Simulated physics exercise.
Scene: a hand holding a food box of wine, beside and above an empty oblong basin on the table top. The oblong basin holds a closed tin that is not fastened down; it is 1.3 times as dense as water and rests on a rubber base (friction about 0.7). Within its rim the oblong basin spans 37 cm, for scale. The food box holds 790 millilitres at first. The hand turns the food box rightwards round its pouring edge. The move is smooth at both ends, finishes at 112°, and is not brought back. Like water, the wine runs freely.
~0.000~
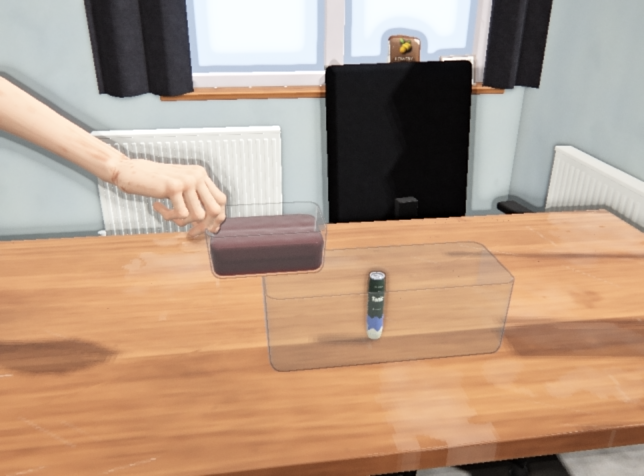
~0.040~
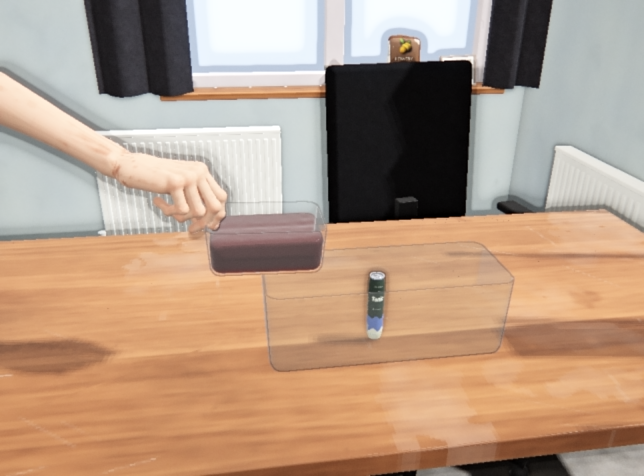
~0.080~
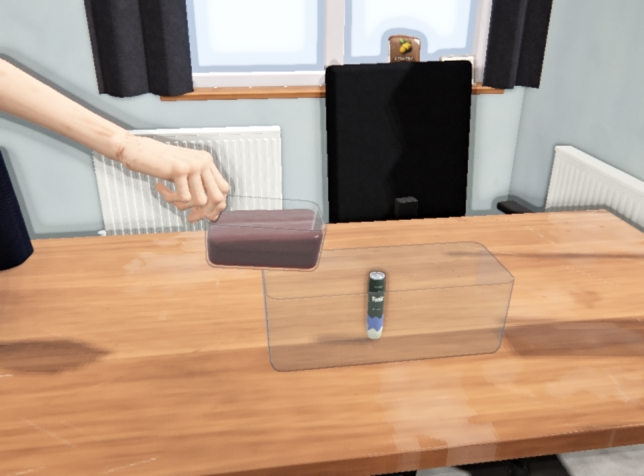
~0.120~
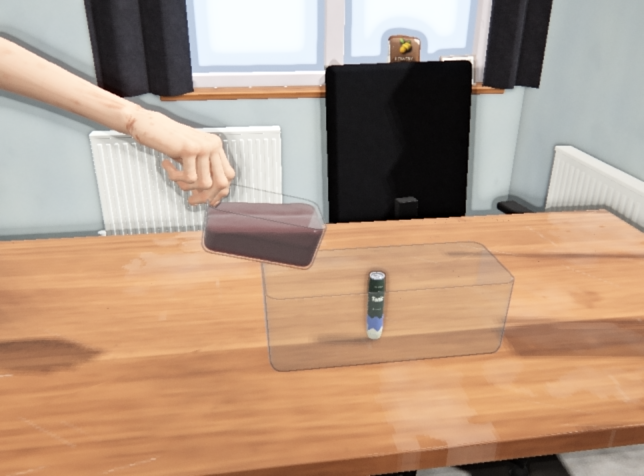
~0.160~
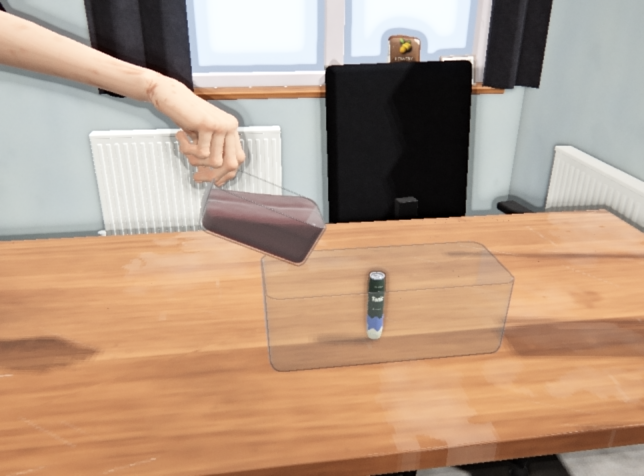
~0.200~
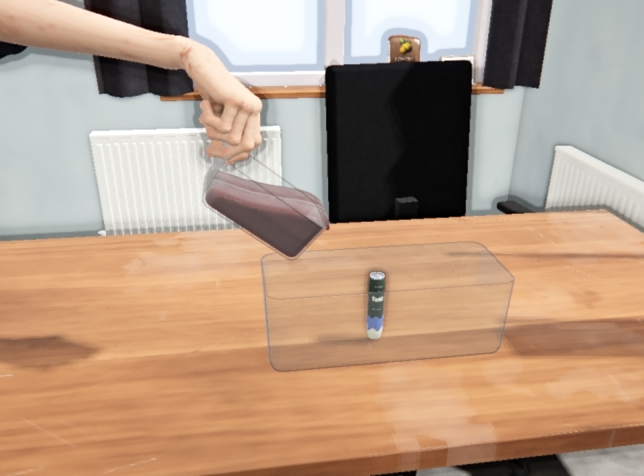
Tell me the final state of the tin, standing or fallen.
The tin ends standing.
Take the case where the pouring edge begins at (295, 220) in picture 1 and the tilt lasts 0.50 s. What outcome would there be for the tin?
It tumbles.
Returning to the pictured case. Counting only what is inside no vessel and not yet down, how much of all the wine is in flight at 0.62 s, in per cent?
I'd say some 8 per cent is in the air.
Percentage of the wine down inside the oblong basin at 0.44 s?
Fraction in basin: Approx. 18%.
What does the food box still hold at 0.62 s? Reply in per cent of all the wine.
What remains is about 2 percent of it all.
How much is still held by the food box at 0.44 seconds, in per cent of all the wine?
I'd estimate some 24 % remains.
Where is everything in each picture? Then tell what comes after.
The first frame shows tilt 0°; pouring edge (322, 217); surface from (210, 231) to (319, 225); the oblong basin's rim runs from (263, 277) to (498, 261); the tin's top is at (377, 278).
The second frame shows tilt 2°; pouring edge (322, 217); surface from (210, 230) to (319, 224).
The third frame shows tilt 7°; pouring edge (322, 217); surface from (209, 224) to (319, 220).
The fourth frame shows tilt 15°; pouring edge (321, 217); surface from (206, 215) to (320, 214).
The fifth frame shows tilt 26°; pouring edge (321, 217); surface from (205, 199) to (321, 213); 1 per cent is over the edge.
The sixth frame shows tilt 39°; pouring edge (320, 217); surface from (208, 179) to (311, 203); 5 per cent is over the edge.
After 0.44 s the tilt is 108° and 24 per cent is still to pour; the tin stands where it began.
After 0.62 s the tilt is 112° and 2 per cent is still to pour; the tin stands where it began.
After 0.80 s the tilt is 112° and 0 per cent is still to pour; the tin stands where it began.
After 1.00 s the tilt is 112° and 0 per cent is still to pour; the tin stands where it began.
In the end the tin stands where it began.
